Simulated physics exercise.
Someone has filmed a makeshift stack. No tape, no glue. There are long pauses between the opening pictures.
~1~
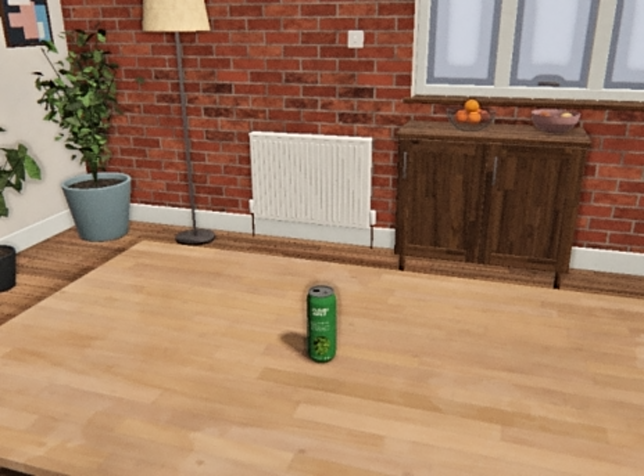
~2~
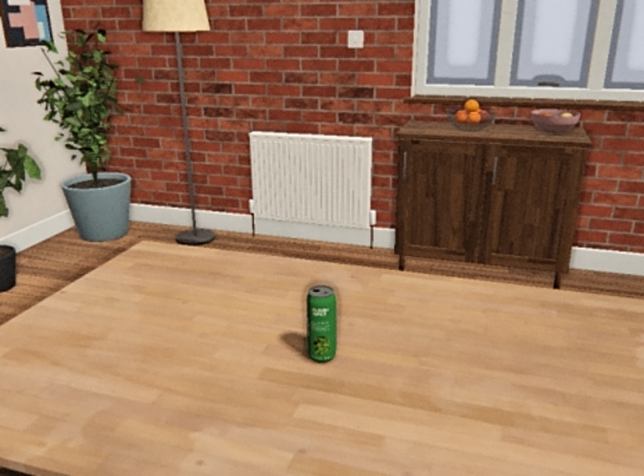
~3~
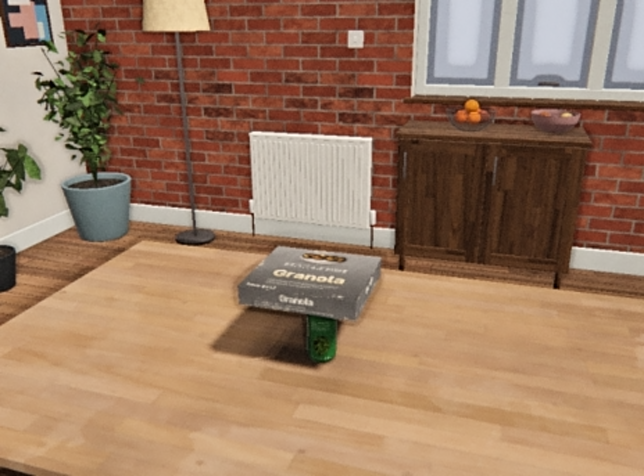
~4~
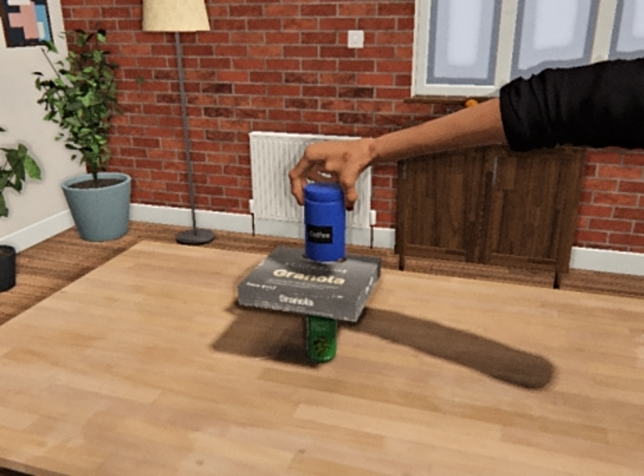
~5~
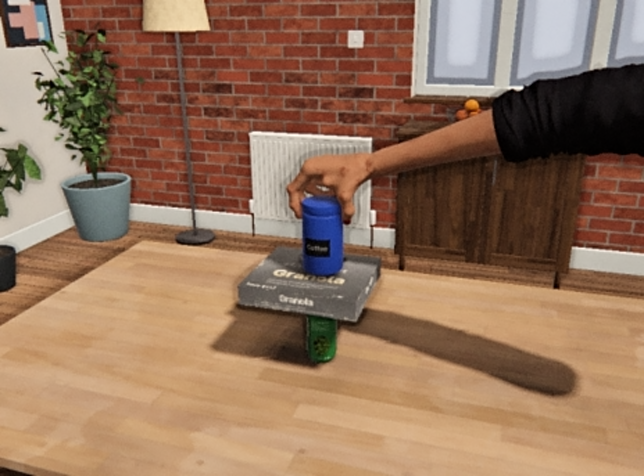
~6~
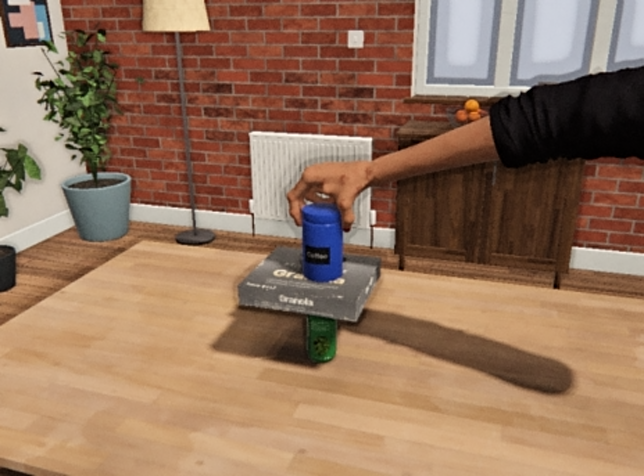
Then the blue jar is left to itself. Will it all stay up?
Here the stack holds.
Then, 0.80 s past the last view, nothing moves.
Then, 1.70 s past the last view, blue jar resting near (323, 242).
Finally, all 3 still in place. Final places as the last picture's camera would see them, blue jar near (323, 242). The stack stays up.
